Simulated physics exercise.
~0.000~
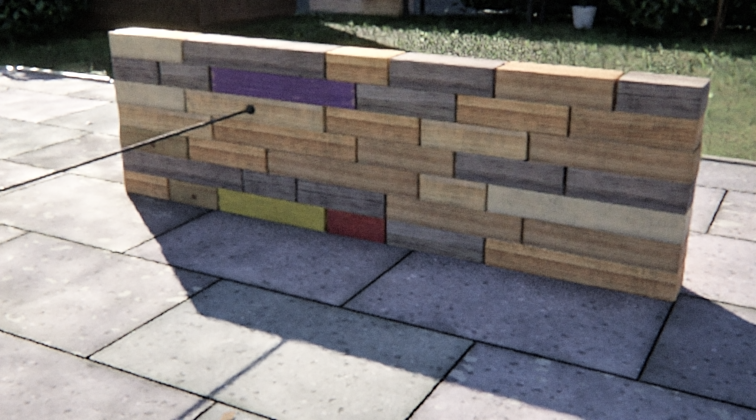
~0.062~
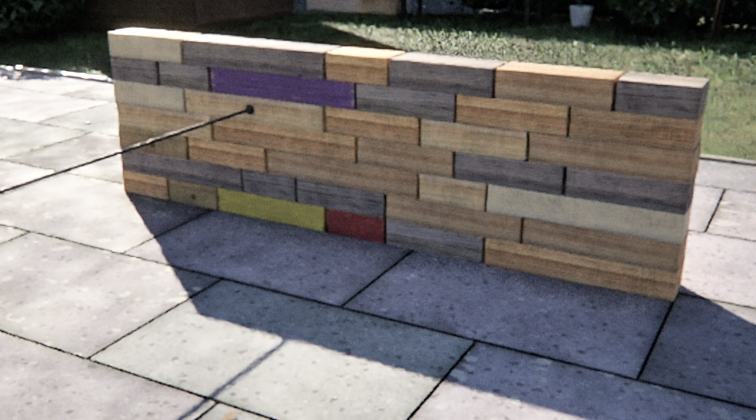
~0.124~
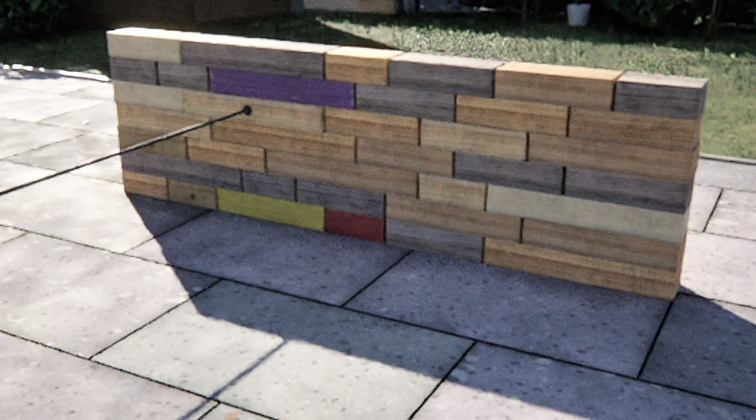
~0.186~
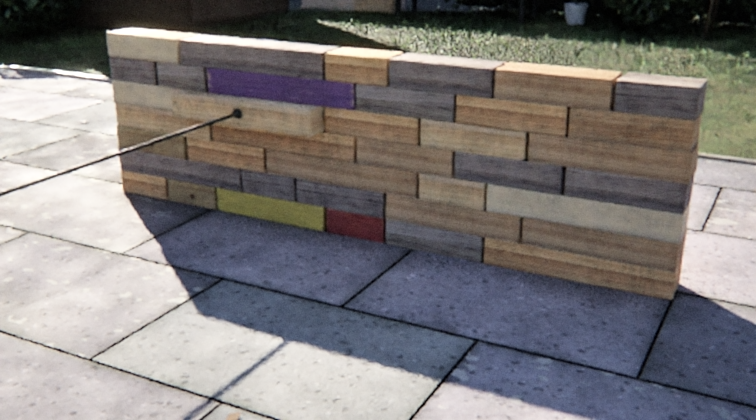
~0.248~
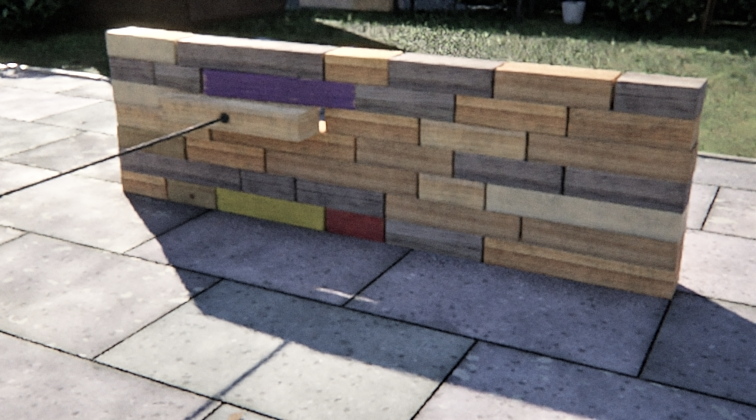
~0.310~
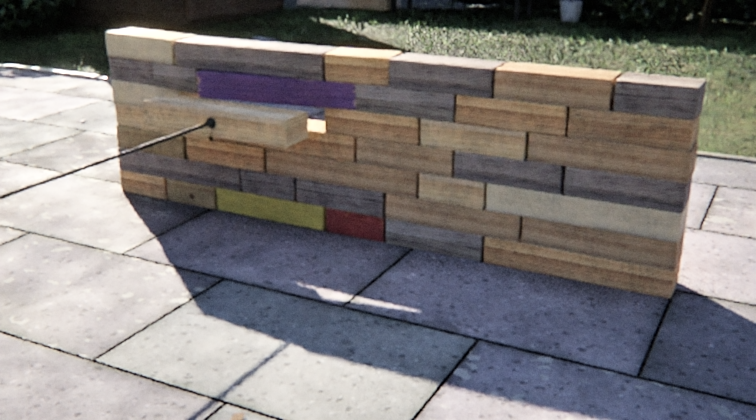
On a sunlit patio of grey stone slabs edged by grass, a low wall of stacked wooden blocks is seen from the front and slightly above. Among its tan and grey pieces are a purple block near the upper left and yellow and red ones along the bottom. A dark rod draws a pale block out toward the left front, opening a gap, while the purple block above shifts slightly outward.
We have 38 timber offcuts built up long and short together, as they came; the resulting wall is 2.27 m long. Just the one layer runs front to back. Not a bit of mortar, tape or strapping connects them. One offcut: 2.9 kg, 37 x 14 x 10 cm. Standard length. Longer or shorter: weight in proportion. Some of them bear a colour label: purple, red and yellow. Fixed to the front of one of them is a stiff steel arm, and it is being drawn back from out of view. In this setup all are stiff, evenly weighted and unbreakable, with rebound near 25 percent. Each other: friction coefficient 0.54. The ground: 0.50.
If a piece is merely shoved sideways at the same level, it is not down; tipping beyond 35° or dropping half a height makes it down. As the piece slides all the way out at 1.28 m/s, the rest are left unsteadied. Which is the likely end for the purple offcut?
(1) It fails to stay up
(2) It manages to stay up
1.
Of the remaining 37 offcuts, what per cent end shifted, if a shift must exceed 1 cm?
It comes to 15 percent.
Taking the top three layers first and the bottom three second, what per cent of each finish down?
10% and 0%.
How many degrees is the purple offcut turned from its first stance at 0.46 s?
Something like 10°, give or take.
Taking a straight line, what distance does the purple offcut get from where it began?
Net straight-line distance: Approx. 16 cm.
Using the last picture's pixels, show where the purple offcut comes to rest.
Look around pixel (272, 115) in the last frame.
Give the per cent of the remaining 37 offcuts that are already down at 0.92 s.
It's 5 percent at that point.
After 0.37 s, none of the 37 other offcuts down, 3 disturbed; purple offcut shifted 6 cm.
After 0.46 s, none of the 37 other offcuts down, 5 disturbed; purple offcut leaning 8°.
After 0.58 s, 1 of the 37 other offcuts down; purple offcut leaning 15°, 52 mm lower.
After 0.92 s, 1 of the 37 other offcuts down; purple offcut leaning 25°, 8 cm lower.
At rest (1.3 s), 1 of the 37 other offcuts down; purple offcut leaning 26°, 9 cm lower; red offcut unmoved; yellow offcut unmoved. As the last picture would show them, middles, purple offcut near (272, 115), red offcut near (363, 219).
